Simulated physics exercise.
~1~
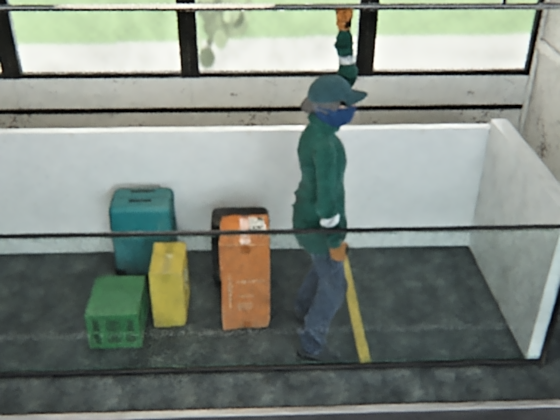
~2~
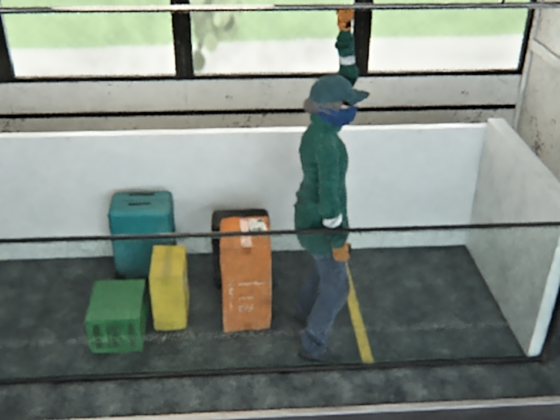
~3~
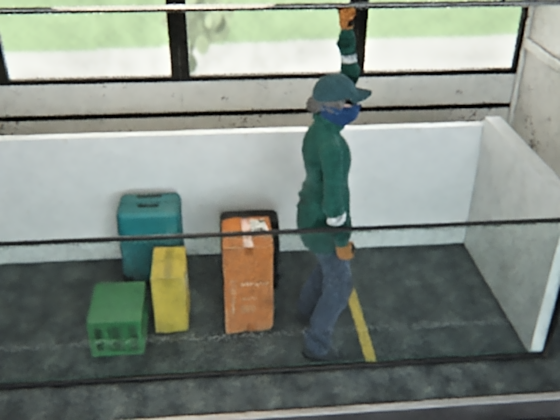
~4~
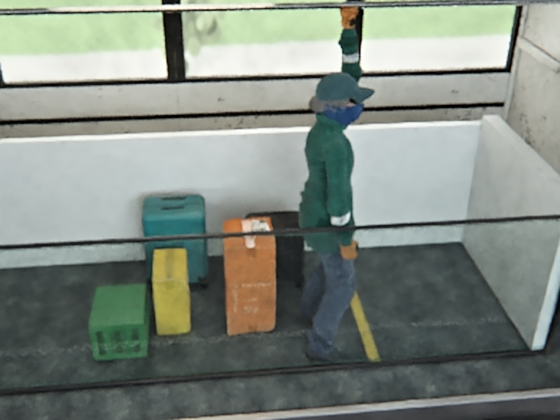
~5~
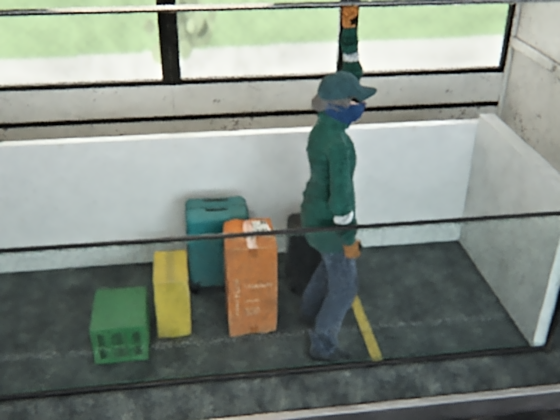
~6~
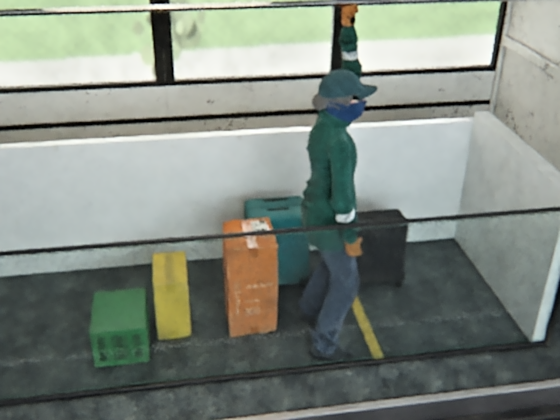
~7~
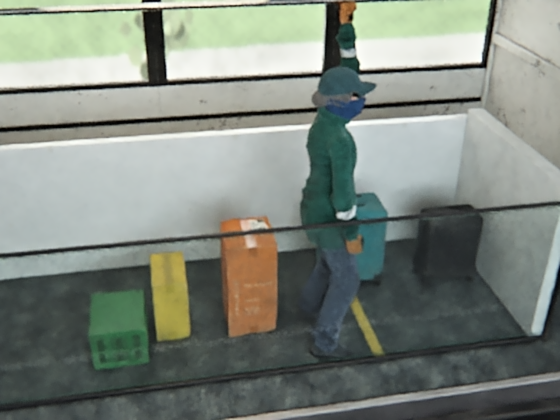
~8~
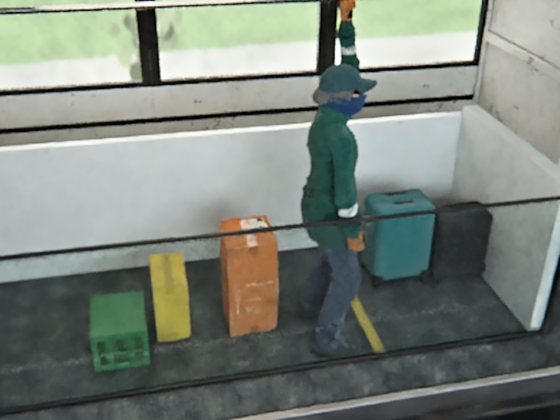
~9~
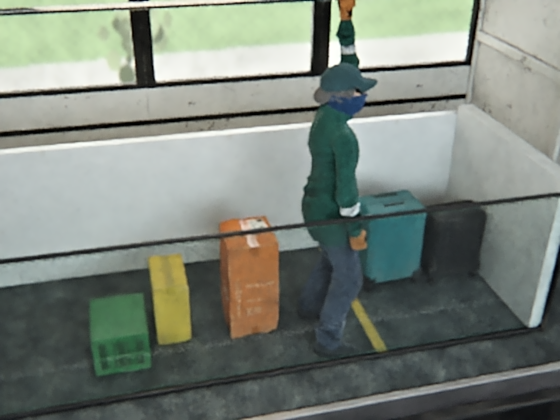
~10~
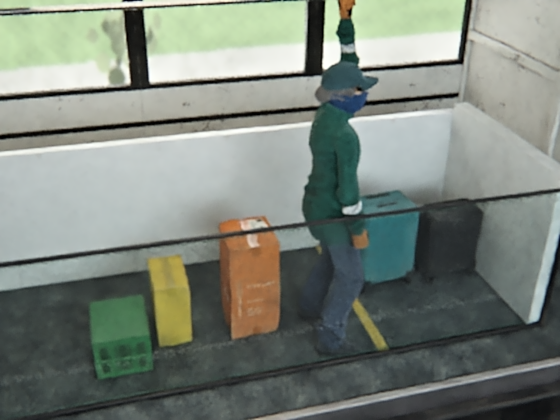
Person in green standing still as teal and black cases roll right past a yellow line, other luggage staying put on the left.
